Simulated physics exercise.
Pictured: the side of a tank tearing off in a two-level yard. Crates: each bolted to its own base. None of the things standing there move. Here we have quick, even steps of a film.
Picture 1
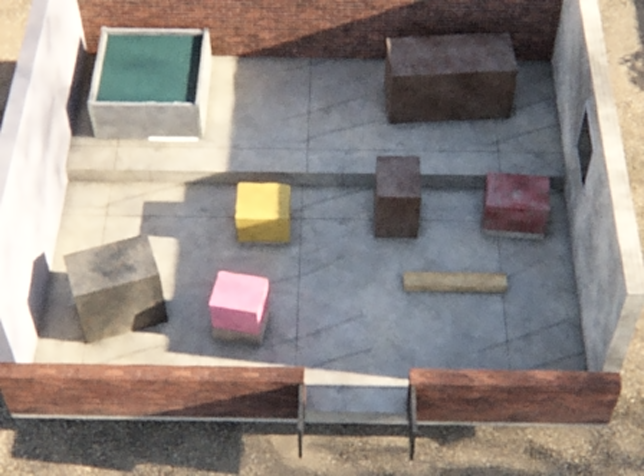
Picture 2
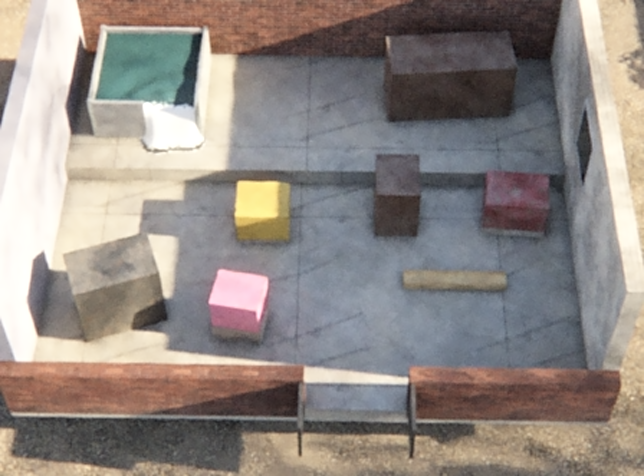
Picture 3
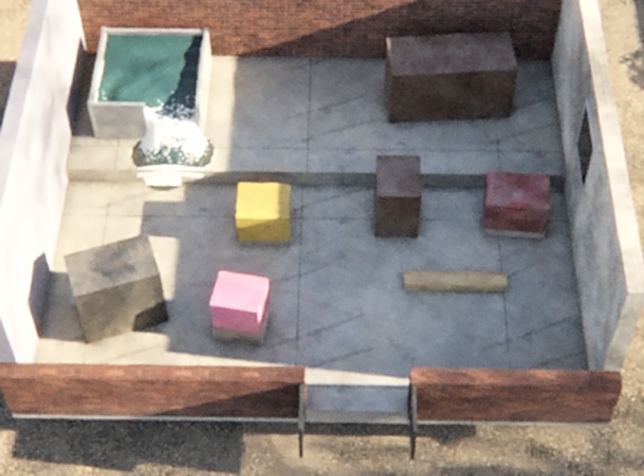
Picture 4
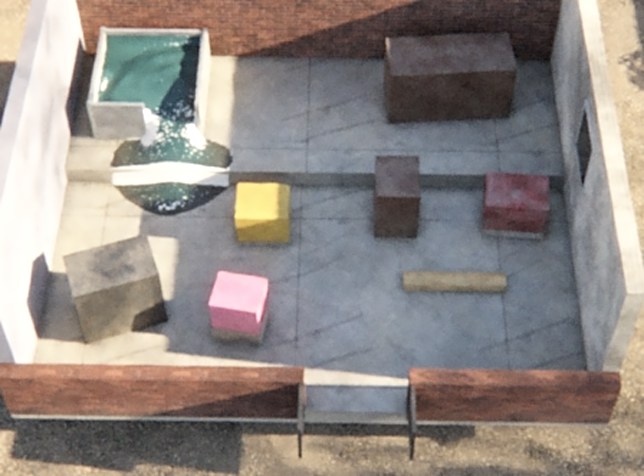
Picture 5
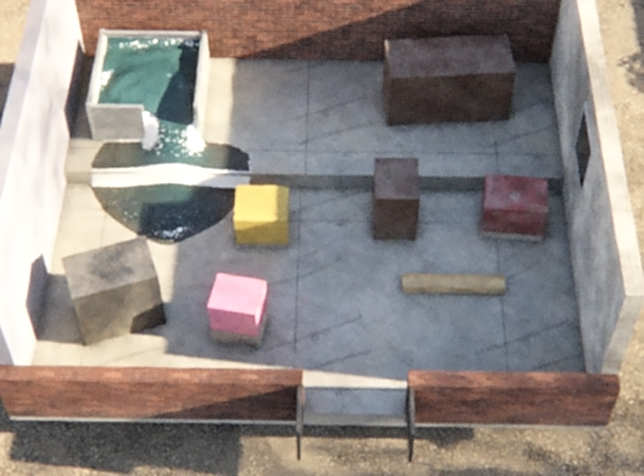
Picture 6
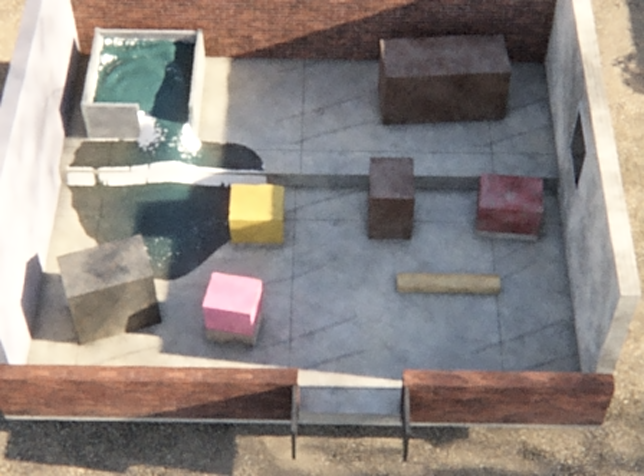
A white-walled tank of dark green water in the upper left of a walled two-level yard, seen from high above, stands still before its near side tears open. Yellow, pink, red, brown and grey blocks and a tan beam sit unmoved across the pale floor. Water gushes through the gap, drops over the step and spreads toward the yellow and grey blocks, as the view shifts very slightly.
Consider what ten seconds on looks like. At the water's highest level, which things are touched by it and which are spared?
As I see it, the yellow crate will be left wet, the red crate will be left dry, the pink crate will be left dry.
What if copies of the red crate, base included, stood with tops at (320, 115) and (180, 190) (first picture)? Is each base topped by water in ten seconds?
So, the first one stays clear of it, and the next one gets caught.
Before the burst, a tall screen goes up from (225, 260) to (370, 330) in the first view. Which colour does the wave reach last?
Red one.
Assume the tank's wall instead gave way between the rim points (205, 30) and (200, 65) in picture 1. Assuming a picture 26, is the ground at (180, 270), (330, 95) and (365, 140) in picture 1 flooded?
Read off point by point, the answer is not soaked, soaking, soaking.
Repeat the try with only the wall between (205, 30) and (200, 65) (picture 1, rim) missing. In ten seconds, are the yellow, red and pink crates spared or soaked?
Then the yellow crate is untouched, the red crate gets flooded and the pink crate is untouched.
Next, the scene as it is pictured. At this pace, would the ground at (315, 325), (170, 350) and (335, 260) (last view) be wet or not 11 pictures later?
Status per point, in sequence: Waterlogged, then waterlogged, then unwetted.
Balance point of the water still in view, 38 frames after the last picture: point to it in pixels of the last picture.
I'd put it at around (209, 251).
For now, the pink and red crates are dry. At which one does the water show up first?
The pink-painted one.
A moment on, water covers 20 % of the floor; the yellow crate water round its plinth, the red crate not reached, the pink crate water round its plinth.
Next, water covers 30 % of the floor; the yellow crate water round its plinth, the red crate not reached, the pink crate water round its plinth.
Then, water covers 50 % of the floor; the yellow crate water round its plinth, the red crate water round its plinth, the pink crate water round its plinth.
Later, water covers 60 % of the floor; the yellow crate water round its plinth, the red crate water round its plinth, the pink crate water round its plinth.
In the end, water covers 65 % of the floor; the yellow crate was topped, the red crate stayed above the water, the pink crate stayed above the water.
